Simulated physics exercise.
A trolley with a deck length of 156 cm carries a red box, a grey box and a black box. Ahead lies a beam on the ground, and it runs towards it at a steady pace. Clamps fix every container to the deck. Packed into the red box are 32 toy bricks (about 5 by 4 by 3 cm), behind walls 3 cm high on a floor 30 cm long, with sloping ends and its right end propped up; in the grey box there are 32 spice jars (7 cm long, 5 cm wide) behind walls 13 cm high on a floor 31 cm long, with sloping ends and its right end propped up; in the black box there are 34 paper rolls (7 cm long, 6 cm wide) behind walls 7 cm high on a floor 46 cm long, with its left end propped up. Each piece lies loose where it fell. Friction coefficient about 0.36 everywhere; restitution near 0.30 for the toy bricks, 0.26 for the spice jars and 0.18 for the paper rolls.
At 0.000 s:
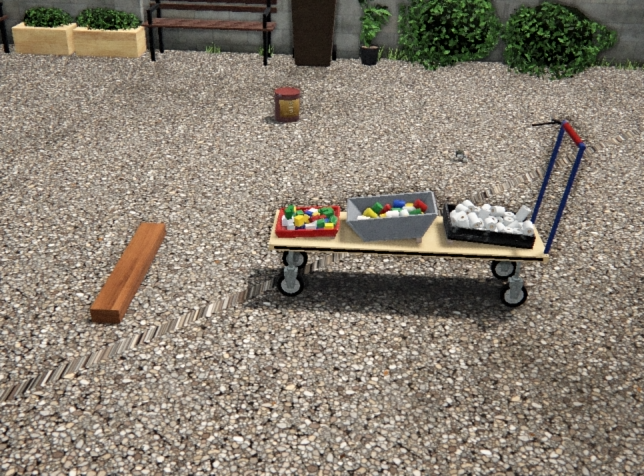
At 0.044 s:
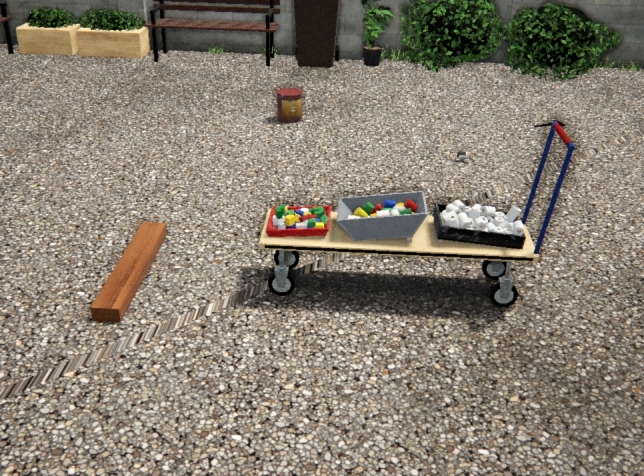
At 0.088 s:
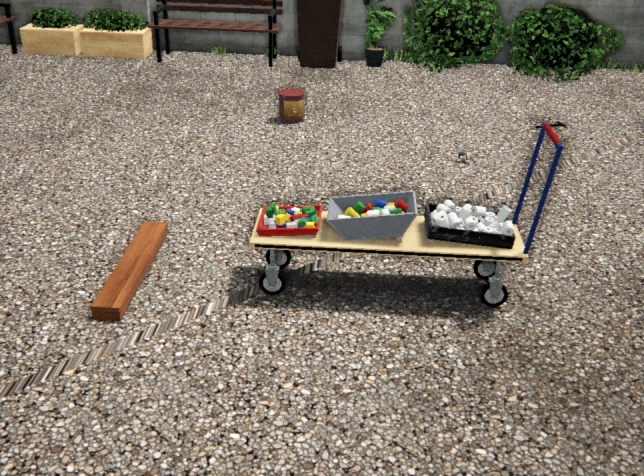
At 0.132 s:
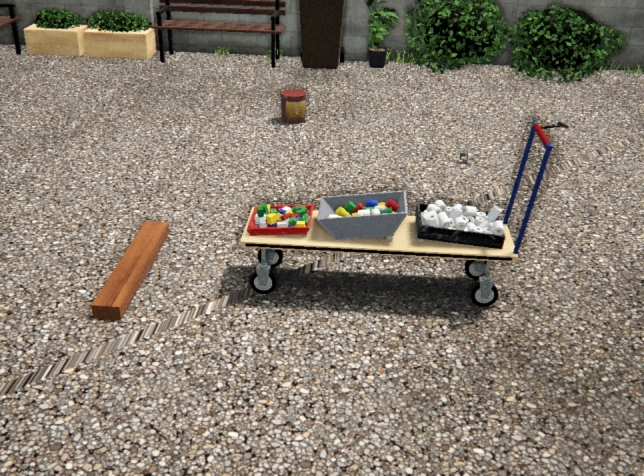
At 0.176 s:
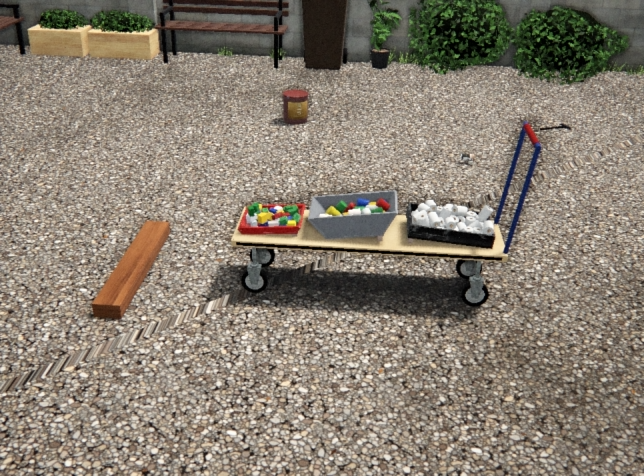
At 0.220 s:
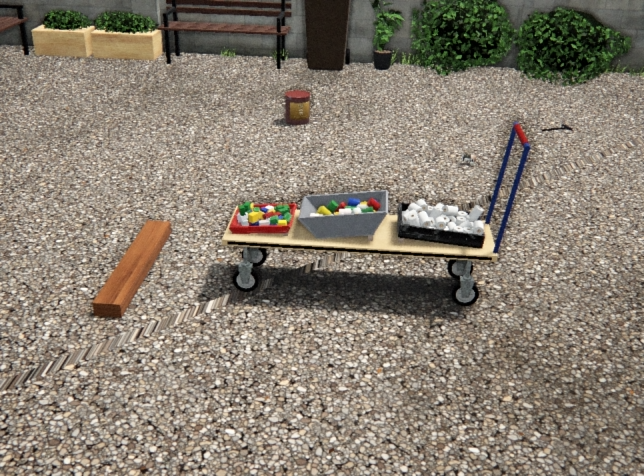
The video shows a flat trolley with a blue handle rolling slowly leftward across gravel, carrying a red box and a grey box of colourful pieces and a black box of white items, while a wooden beam lies on the left.
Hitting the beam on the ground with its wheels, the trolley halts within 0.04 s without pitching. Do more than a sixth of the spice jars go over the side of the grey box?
It is going to lose a smaller share than a sixth.
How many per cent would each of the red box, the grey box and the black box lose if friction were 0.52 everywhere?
You'd see red box shed 20 percent, grey box shed 0 percent, and black box shed 10 percent.
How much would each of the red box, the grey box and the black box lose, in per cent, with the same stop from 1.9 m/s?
In that case the red box sheds 50 per cent of its load, the grey box 10 per cent, and the black box 10 per cent.
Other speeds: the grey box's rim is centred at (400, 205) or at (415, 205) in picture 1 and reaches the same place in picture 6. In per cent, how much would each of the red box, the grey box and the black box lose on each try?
Red box: 30 / 40 percent; grey box: 0 / 10 percent; black box: 0 / 10 percent.
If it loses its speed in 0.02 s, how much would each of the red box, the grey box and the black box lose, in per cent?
In that case red box 30, grey box 0 and black box 0 per cent.
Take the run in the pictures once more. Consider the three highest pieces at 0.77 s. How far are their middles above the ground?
52 cm.
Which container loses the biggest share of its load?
The red box.
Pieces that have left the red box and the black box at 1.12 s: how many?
The red box is at about 8 and the black box at about 0.
After 0.67 s, the wheels strike.
After 0.77 s, red box 29 in, 3 out, grey box 32 in, 0 out and black box 34 in, 0 out.
After 0.89 s, red box 24 in, 8 out, grey box 32 in, 0 out and black box 34 in, 0 out.
After 1.12 s, red box 24 in, 8 out, grey box 32 in, 0 out and black box 34 in, 0 out.
When it is over (at 1.62 s), red box 24 in, 8 out, grey box 32 in, 0 out and black box 34 in, 0 out. Asked share, 0 of 32, 0 per cent.
